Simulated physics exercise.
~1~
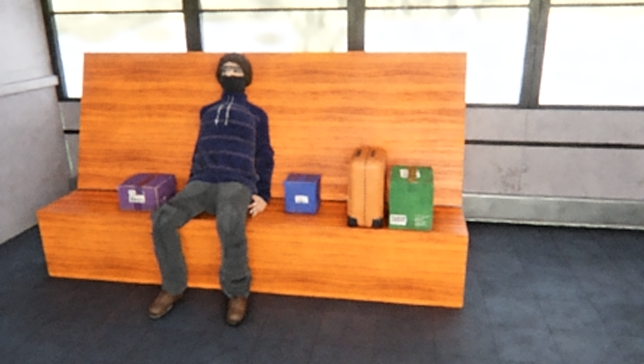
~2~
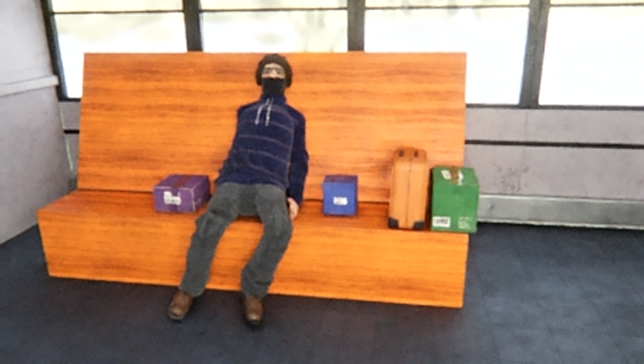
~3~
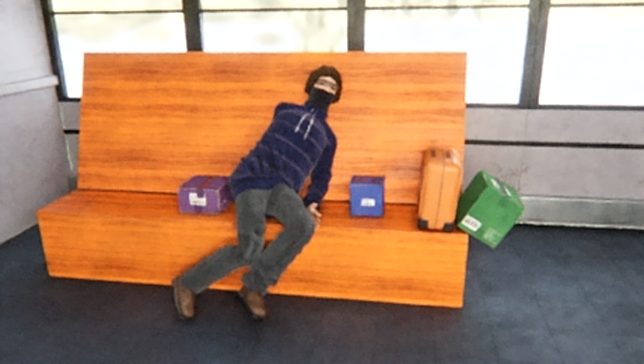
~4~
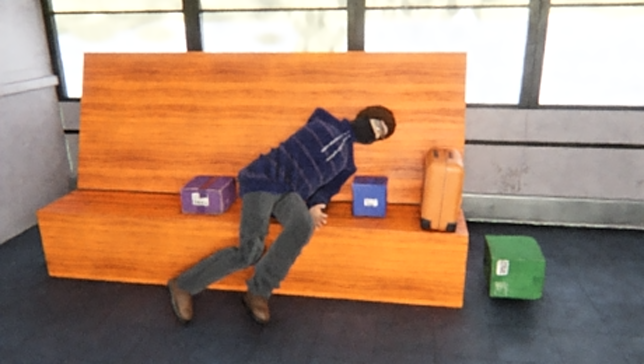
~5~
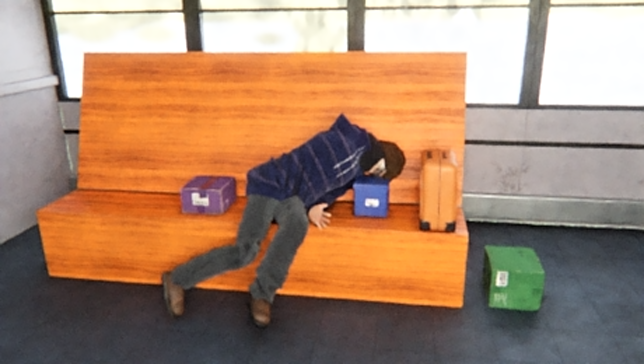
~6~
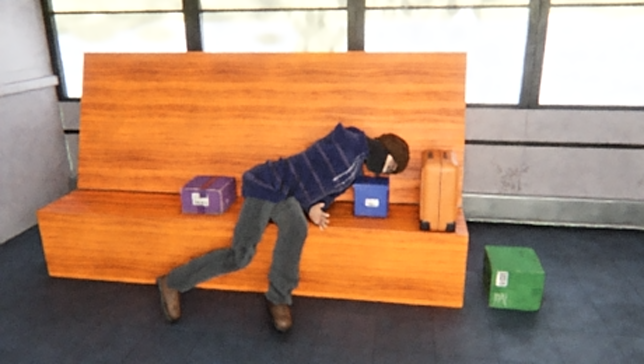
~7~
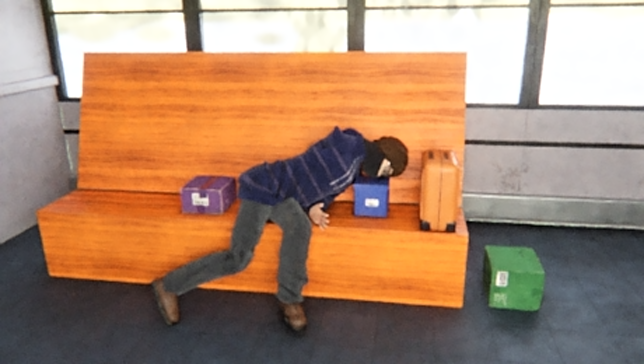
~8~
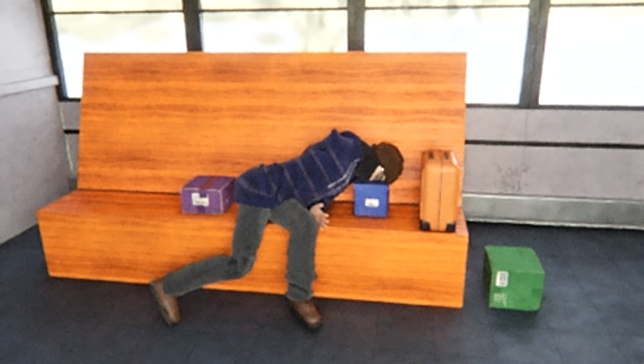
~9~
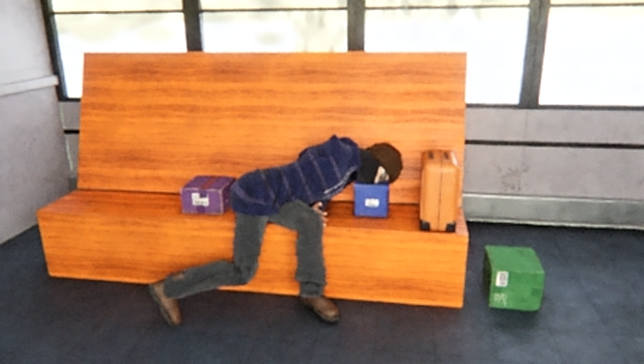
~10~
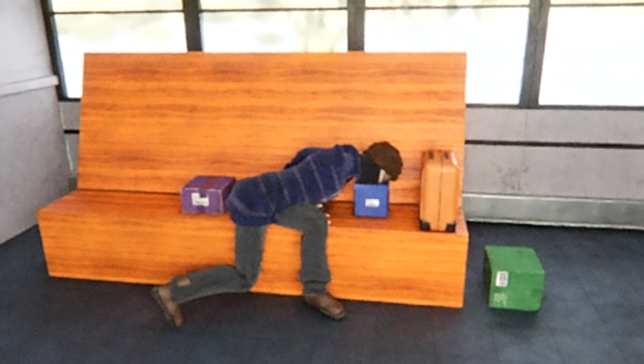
A seated person slides right and slumps over a blue box as a green box falls off.
